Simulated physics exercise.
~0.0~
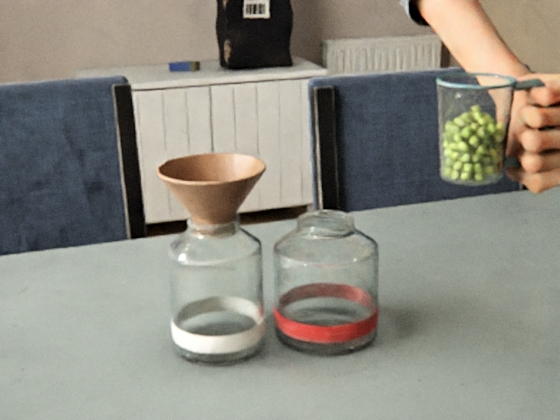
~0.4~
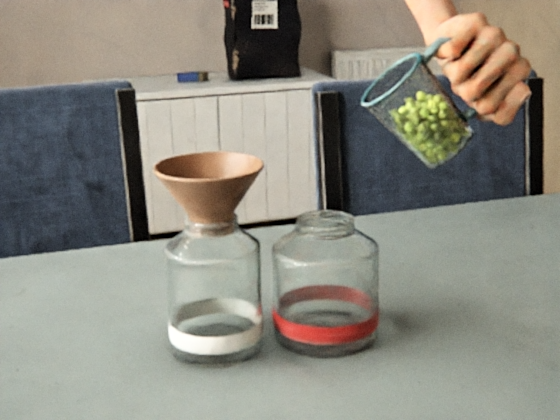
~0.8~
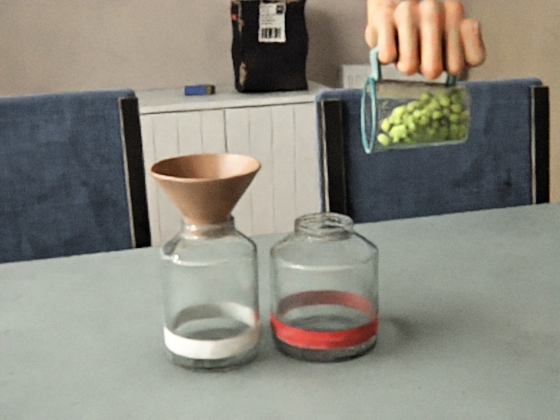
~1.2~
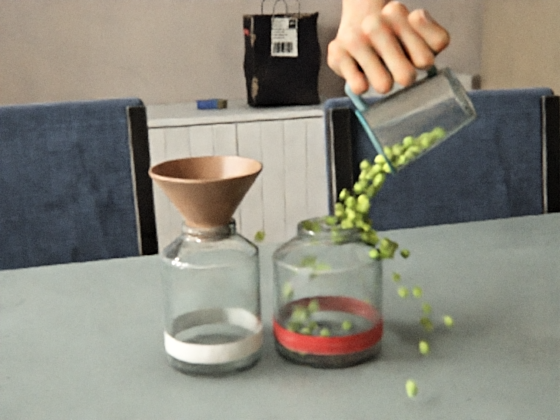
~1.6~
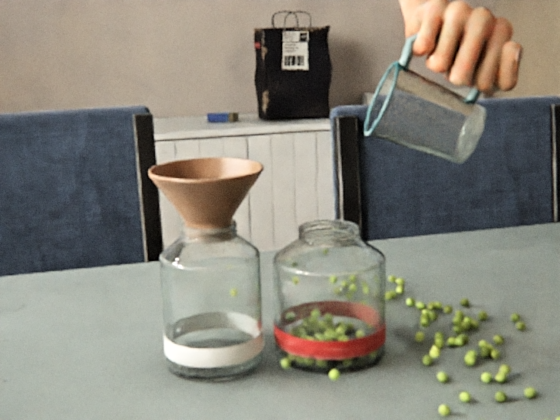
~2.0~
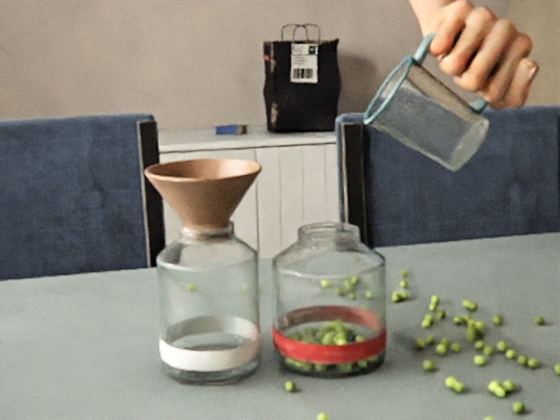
Green peas pouring from a hand-tipped glass cup, some landing in the red-banded jar and many scattering across the table.
